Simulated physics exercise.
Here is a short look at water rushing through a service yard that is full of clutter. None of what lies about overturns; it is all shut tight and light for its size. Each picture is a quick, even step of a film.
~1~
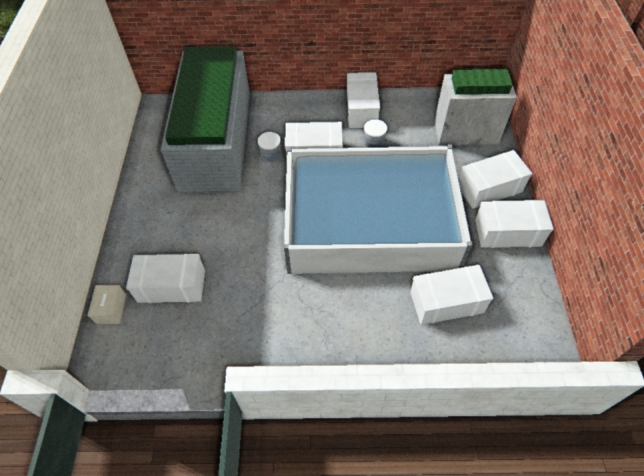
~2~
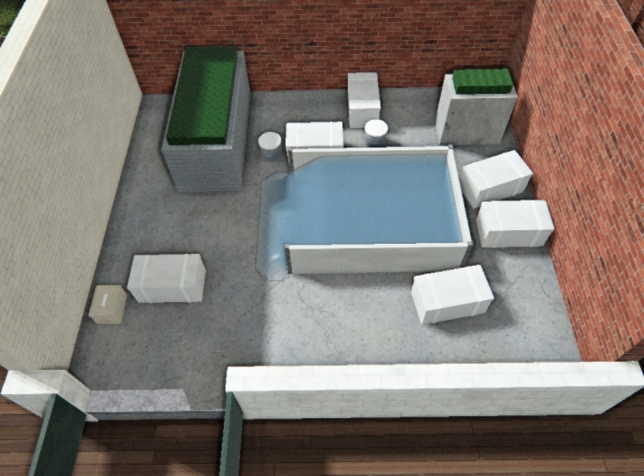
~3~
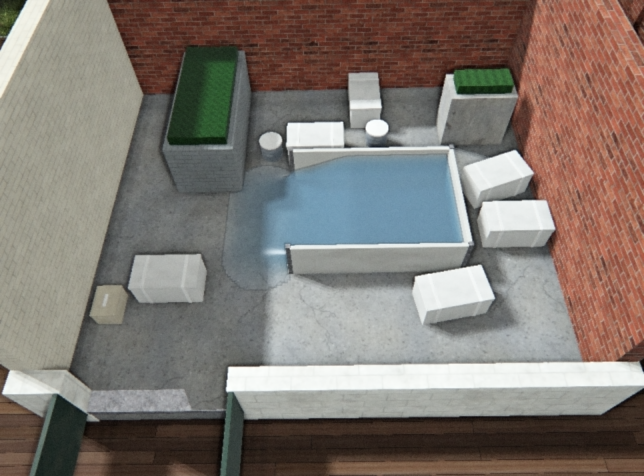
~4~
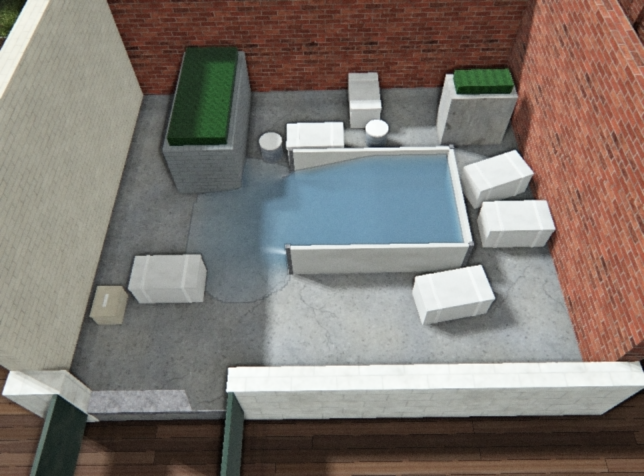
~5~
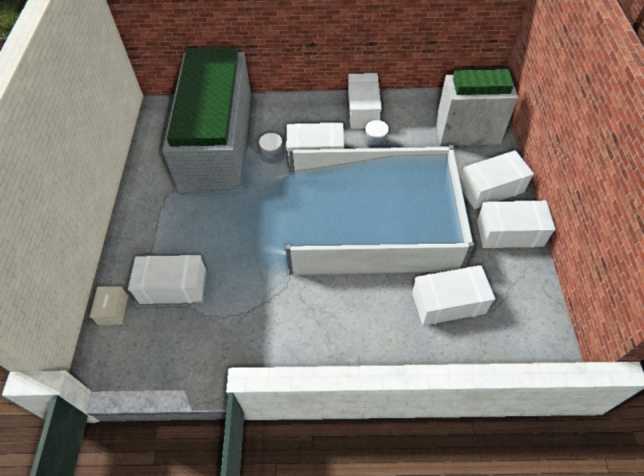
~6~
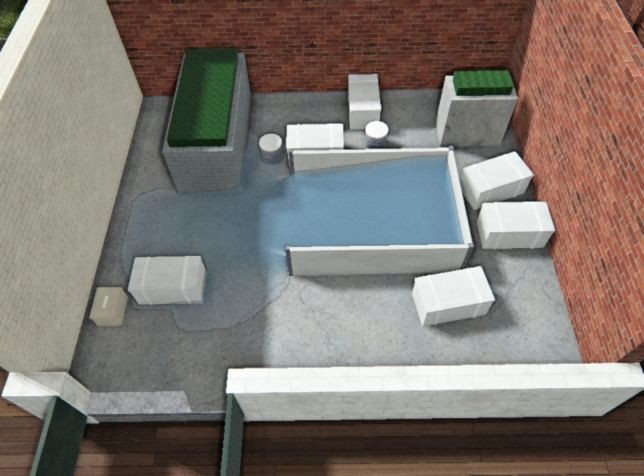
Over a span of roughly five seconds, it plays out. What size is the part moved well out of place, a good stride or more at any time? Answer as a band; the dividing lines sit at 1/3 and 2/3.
Less than 1/3.
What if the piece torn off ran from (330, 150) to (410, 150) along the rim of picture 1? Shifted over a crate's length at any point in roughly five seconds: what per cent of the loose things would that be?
50 per cent or thereabouts.
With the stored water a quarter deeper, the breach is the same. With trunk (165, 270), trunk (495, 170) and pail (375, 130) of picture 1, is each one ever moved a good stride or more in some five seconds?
Going through them in turn, I'd say got there, then never got there, then never got there.
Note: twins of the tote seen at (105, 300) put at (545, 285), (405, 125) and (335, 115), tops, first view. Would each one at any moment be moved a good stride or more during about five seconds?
Taking them one at a time: Falls short; falls short; falls short.
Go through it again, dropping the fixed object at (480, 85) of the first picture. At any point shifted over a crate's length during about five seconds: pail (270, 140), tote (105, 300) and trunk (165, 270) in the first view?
First object never went far; second object was driven off; third object was driven off.
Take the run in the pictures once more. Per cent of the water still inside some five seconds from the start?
That comes to roughly 78 parts in a hundred.
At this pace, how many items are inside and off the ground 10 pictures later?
The answer is 1.
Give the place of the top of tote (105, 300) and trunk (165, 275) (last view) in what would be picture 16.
Look around pixels (71, 360) and (122, 332).
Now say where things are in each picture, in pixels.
A trunk at (164, 271), on the bottom; a trunk at (453, 287) rests on the ground; 0 of 10 have shifted, in the first picture.
A trunk at (164, 271) rests on the ground; a trunk at (454, 287) rests on the ground; 0 of 10 have shifted, in the second picture.
A trunk at (165, 271) rests on the ground; a trunk at (455, 287) rests on the ground; 0 of 10 have shifted, in the third picture.
A trunk at (165, 271) rests on the ground; a trunk at (455, 287) rests on the ground; 0 of 10 have shifted, in the fourth picture.
A trunk at (165, 272), on the bottom; a trunk at (455, 288), on the bottom; 0 of 10 have shifted, in the fifth picture.
A trunk at (165, 273) rests on the ground; a trunk at (455, 289), on the bottom; 0 of 10 have shifted, in the sixth picture.
A moment on, 0 of 10 are well off their spots; 0 afloat.
Next, 2 of 10 are well off their spots; 1 afloat.
Later, 2 of 10 are well off their spots; 0 afloat.
In the end, 3 of 10 are well off their spots, and 3 have been at some point; 0 afloat.
